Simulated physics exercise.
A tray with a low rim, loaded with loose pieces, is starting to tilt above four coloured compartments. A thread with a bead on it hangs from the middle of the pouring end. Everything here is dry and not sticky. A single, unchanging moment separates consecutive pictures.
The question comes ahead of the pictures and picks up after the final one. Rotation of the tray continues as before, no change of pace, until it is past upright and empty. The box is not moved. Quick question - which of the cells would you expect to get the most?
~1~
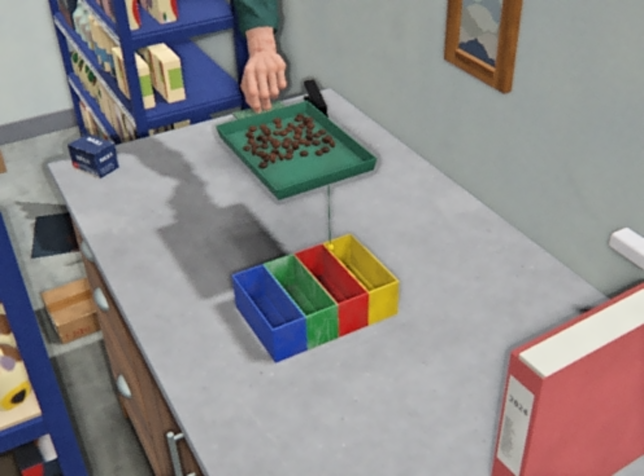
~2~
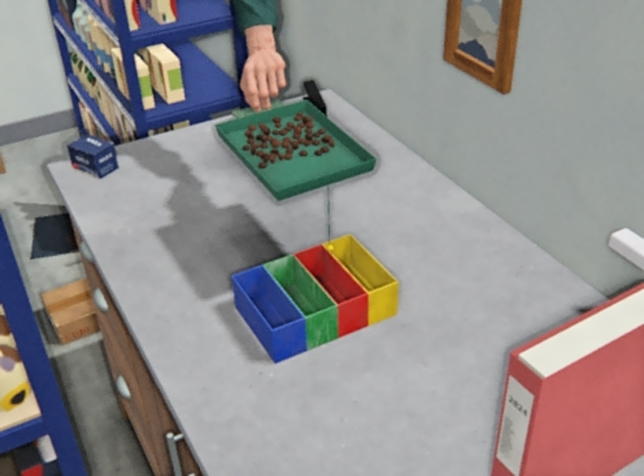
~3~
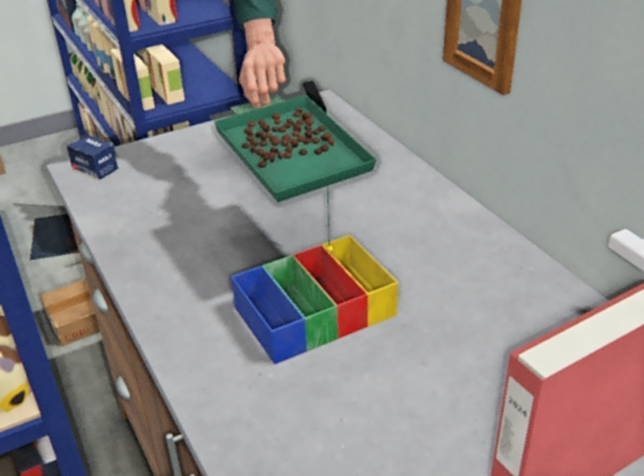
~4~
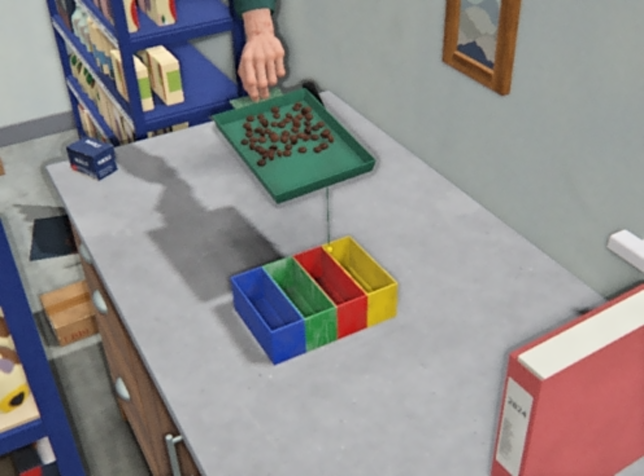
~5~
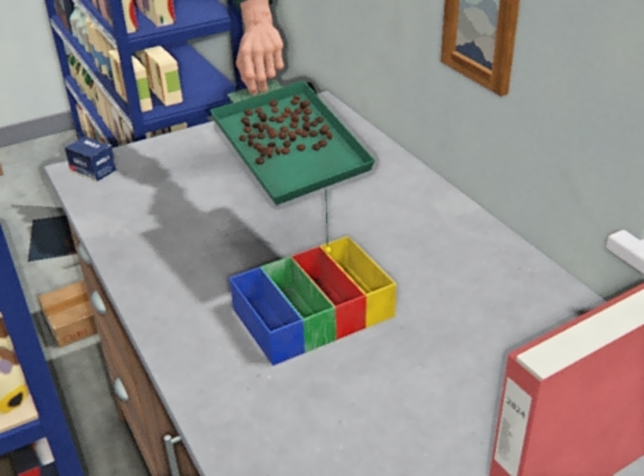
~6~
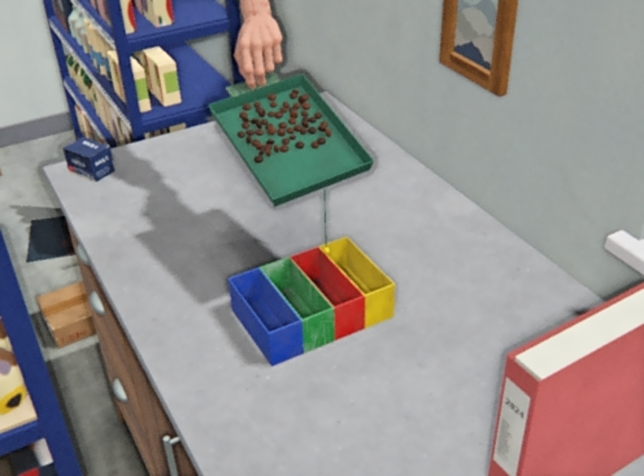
I would expect the green cell to get the most.
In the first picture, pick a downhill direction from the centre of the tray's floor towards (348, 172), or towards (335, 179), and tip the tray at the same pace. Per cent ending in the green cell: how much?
For the first it's near 0 %, for the second near 0 %.
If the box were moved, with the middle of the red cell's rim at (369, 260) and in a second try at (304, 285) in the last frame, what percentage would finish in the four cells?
You'd see roughly 60 per cent first and roughly 100 per cent second.
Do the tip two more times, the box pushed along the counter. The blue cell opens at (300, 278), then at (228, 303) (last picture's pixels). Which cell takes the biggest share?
The blue cell first, the red cell second.
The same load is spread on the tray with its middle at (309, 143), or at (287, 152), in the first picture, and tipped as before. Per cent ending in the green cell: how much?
Some 50 and then some 60 per cent.
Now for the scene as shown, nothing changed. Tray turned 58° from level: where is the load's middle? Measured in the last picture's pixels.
The middle of the pieces sits at roughly (298, 181).
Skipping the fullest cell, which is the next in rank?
Ranked number two: The red one.
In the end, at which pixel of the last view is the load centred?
The centre comes to rest near (309, 315).
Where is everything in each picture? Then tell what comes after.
Corners of the pouring end at (278, 188) and (374, 158), level; middle of the load at (287, 140), flat chocolate drops; bead on its thread at (330, 248); blue cell at (290, 337); green cell at (322, 324); red cell at (353, 312); yellow cell at (383, 300), in the first frame.
Corners of the pouring end at (277, 189) and (373, 158), level; middle of the load at (287, 140), in the second frame.
Corners of the pouring end at (277, 190) and (373, 159), tipped barely, lowest at the left corner; middle of the load at (286, 137), in the third frame.
Corners of the pouring end at (277, 193) and (373, 160), tipped a little, lowest at the left corner; middle of the load at (286, 134), in the fourth frame.
Corners of the pouring end at (276, 195) and (372, 160), tipped a little, lowest at the left corner; middle of the load at (284, 129), in the fifth frame.
Corners of the pouring end at (275, 197) and (371, 160), tipped clearly, lowest at the left corner; middle of the load at (283, 125); blue cell at (286, 340); green cell at (318, 327); red cell at (350, 315); yellow cell at (380, 303), in the sixth frame.
Soon after the last picture, tray tipped steeply; all on the tray.
A little later, tray tipped right over; about two thirds on the tray; about a quarter in the green cell; a stray few in the red cell; a stray few in the blue cell; a stray few in the yellow cell; a stray few falling or outside the box.
Later still, tray tipped past a quarter turn; about half in the green cell; about a third in the red cell; a small part in the yellow cell; a small part in the blue cell.
At rest, tray tipped past a quarter turn; about half in the green cell; about a third in the red cell; a small part in the yellow cell; a small part in the blue cell.
